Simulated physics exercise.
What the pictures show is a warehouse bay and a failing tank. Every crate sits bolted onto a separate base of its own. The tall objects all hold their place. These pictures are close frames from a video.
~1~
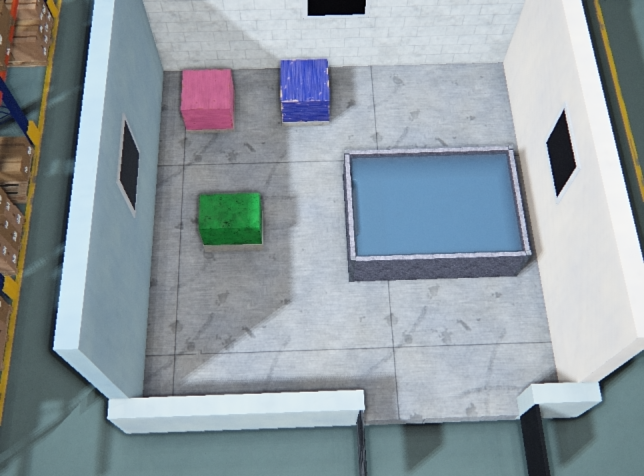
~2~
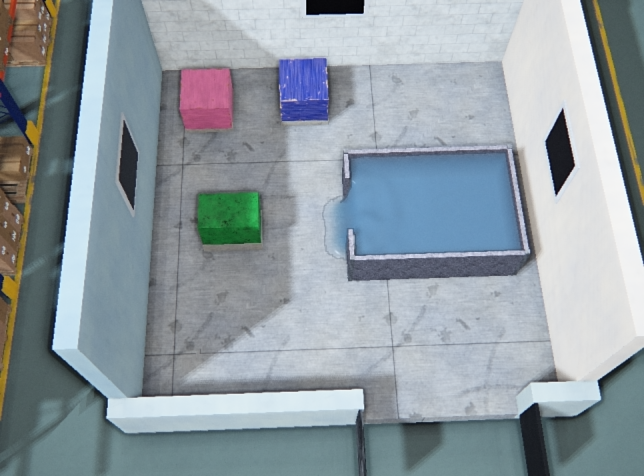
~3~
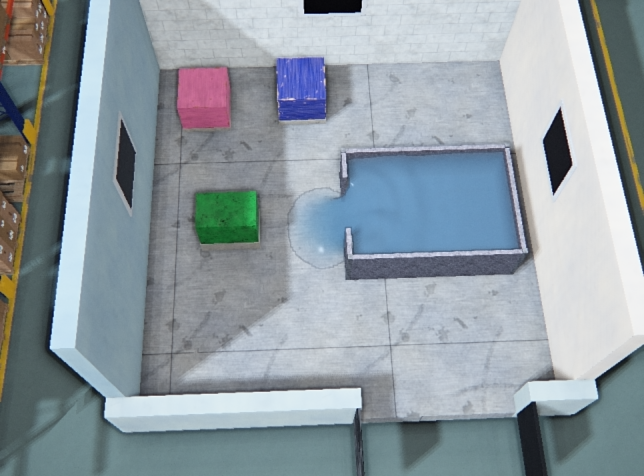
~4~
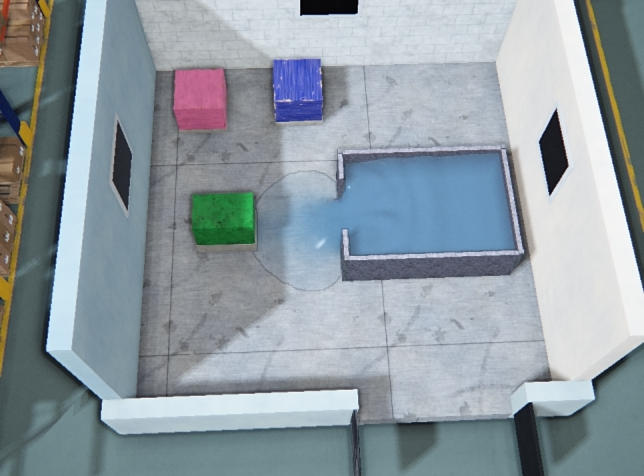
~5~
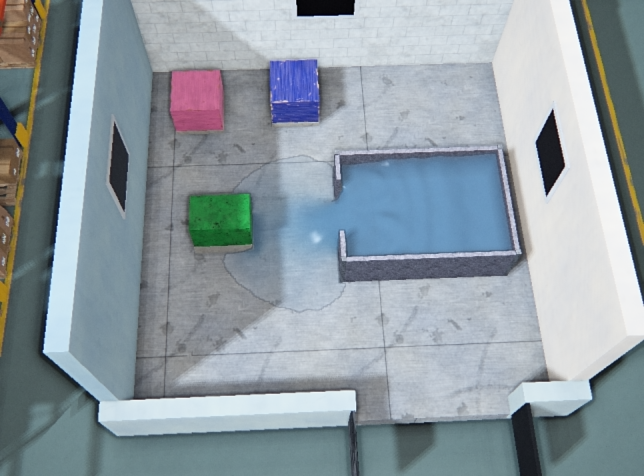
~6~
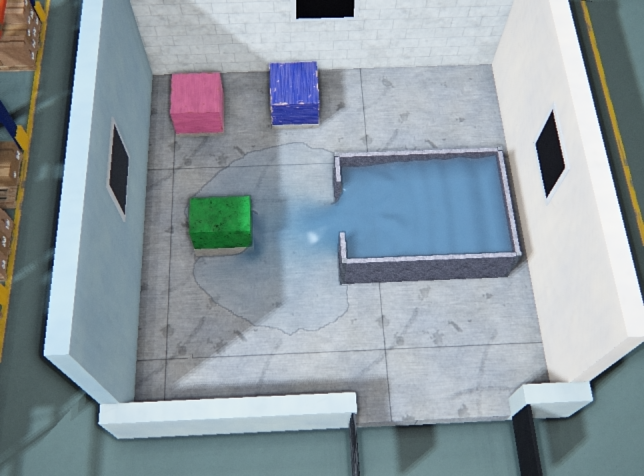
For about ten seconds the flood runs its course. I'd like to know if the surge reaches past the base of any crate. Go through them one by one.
The pink crate will be hit by the water. The green crate will be hit by the water. The blue crate will be hit by the water.
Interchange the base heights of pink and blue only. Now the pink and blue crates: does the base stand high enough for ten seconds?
Result: The pink crate gets splashed; the blue crate gets splashed.
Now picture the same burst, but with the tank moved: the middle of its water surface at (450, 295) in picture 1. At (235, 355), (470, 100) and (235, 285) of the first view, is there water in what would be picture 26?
Taking the three spots in order: Swamped, bare, swamped.
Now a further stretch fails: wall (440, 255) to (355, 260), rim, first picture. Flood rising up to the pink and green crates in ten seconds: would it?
Pink crate is soaked; green crate escapes it.
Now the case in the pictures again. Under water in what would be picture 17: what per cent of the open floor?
That comes to about 40 per cent.
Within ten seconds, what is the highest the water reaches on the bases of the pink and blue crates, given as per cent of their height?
Roughly 310 and 140 per cent respectively.
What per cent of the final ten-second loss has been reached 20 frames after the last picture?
It should be close to 0 percent by then.
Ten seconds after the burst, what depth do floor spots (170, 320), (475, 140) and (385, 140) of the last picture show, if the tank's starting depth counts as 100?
Going in order, roughly 16, 12 and 8 %.
A moment on, water covers 35 % of the floor; the pink crate water round its plinth, the green crate water round its plinth, the blue crate water round its plinth.
Next, water covers 40 % of the floor; the pink crate water round its plinth, the green crate water round its plinth, the blue crate water round its plinth.
Then, water covers 50 % of the floor; the pink crate water round its plinth, the green crate water round its plinth, the blue crate water round its plinth.
Later, water covers 90 % of the floor; the pink crate water round its plinth, the green crate water round its plinth, the blue crate water round its plinth.
In the end, water covers 100 % of the floor; the pink crate was topped, the green crate was topped, the blue crate was topped.
